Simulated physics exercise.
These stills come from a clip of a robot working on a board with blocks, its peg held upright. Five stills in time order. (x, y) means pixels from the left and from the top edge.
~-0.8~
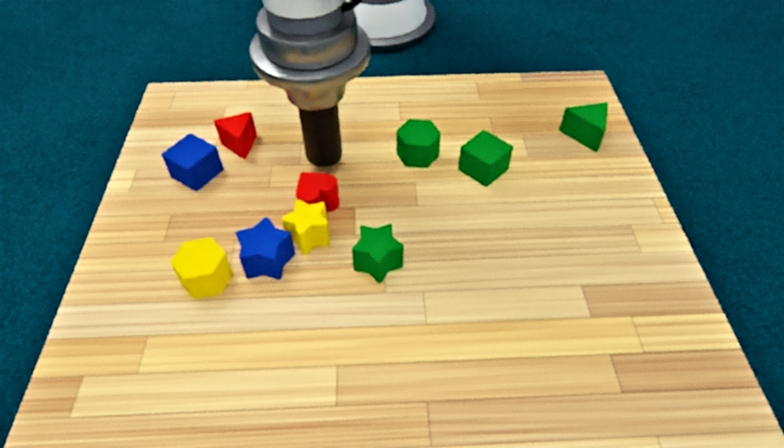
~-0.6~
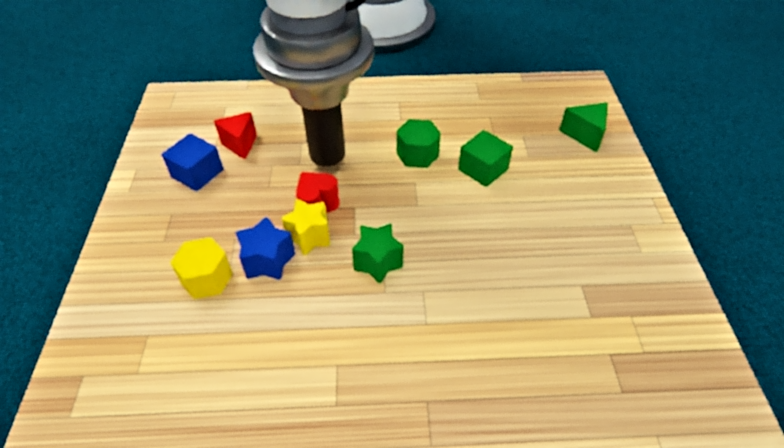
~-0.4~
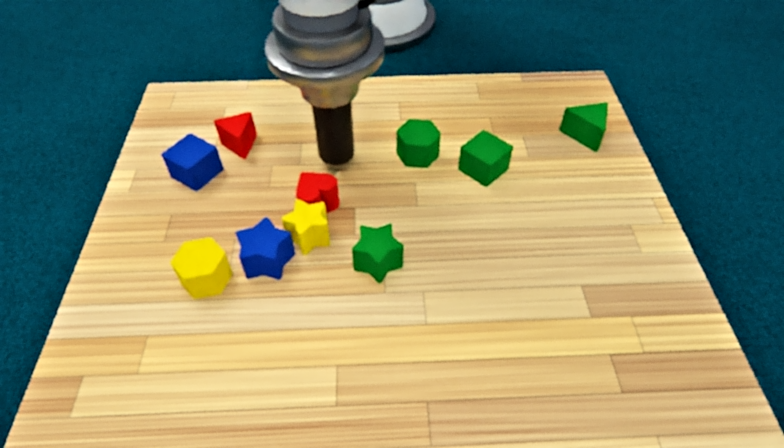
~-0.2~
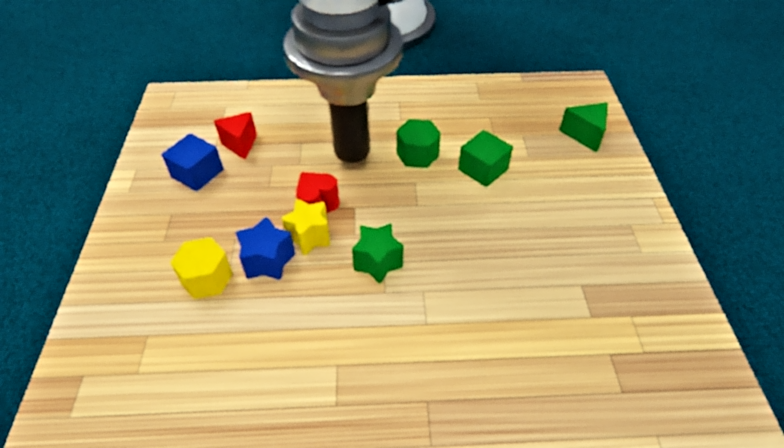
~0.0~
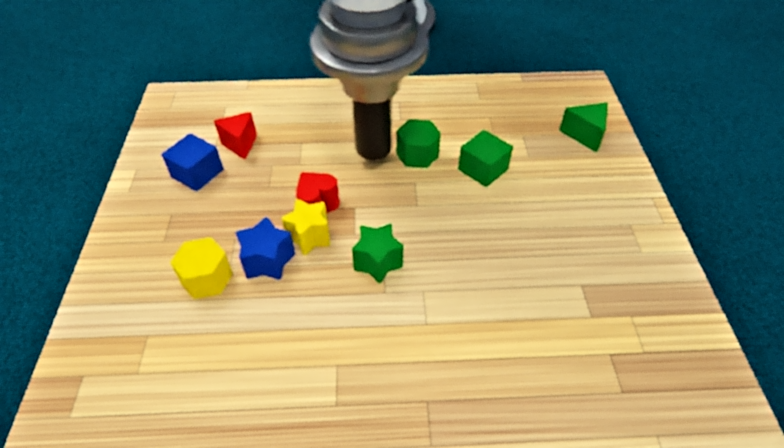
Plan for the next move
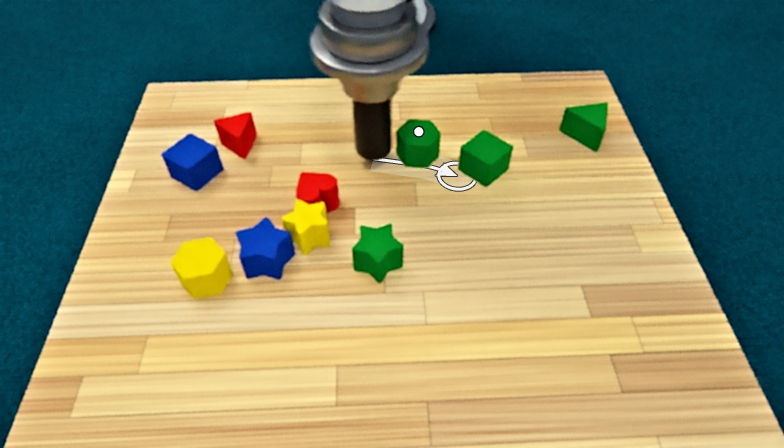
A robot arm's dark peg starts just above the red heart on a wooden board scattered with colored blocks. It slides right, slowly at first and then in larger steps, until it is beside the green hexagon's left side, while all the blocks stay in place.
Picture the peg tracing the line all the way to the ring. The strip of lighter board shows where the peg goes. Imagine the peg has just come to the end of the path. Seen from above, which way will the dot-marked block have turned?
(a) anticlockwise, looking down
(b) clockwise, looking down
a - anticlockwise, looking down.
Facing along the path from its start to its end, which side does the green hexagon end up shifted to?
The answer is left.
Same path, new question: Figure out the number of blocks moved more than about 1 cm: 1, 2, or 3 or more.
Going by the path, two of them shift by more than about 1 cm.
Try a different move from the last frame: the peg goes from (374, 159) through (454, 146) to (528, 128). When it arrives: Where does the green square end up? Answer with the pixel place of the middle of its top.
So, by the moment the path ends, you'll find the top centre of the green square at (512, 153).
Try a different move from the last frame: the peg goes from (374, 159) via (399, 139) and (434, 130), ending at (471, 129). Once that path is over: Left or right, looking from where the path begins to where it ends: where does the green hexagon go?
So, looking from the first point of the path to the last, the green hexagon moves rightwards.
The drawn path runs from (374, 159) through (416, 164) to (457, 176); the dot is on the green hexagon.
On the path given first. Halfway along, peg at (417, 155); green hexagon at (451, 129), turned 15° anticlockwise.
At the end, peg at (458, 166); red heart not moved; green hexagon at (463, 125), turned 30° anticlockwise; green square at (504, 148).
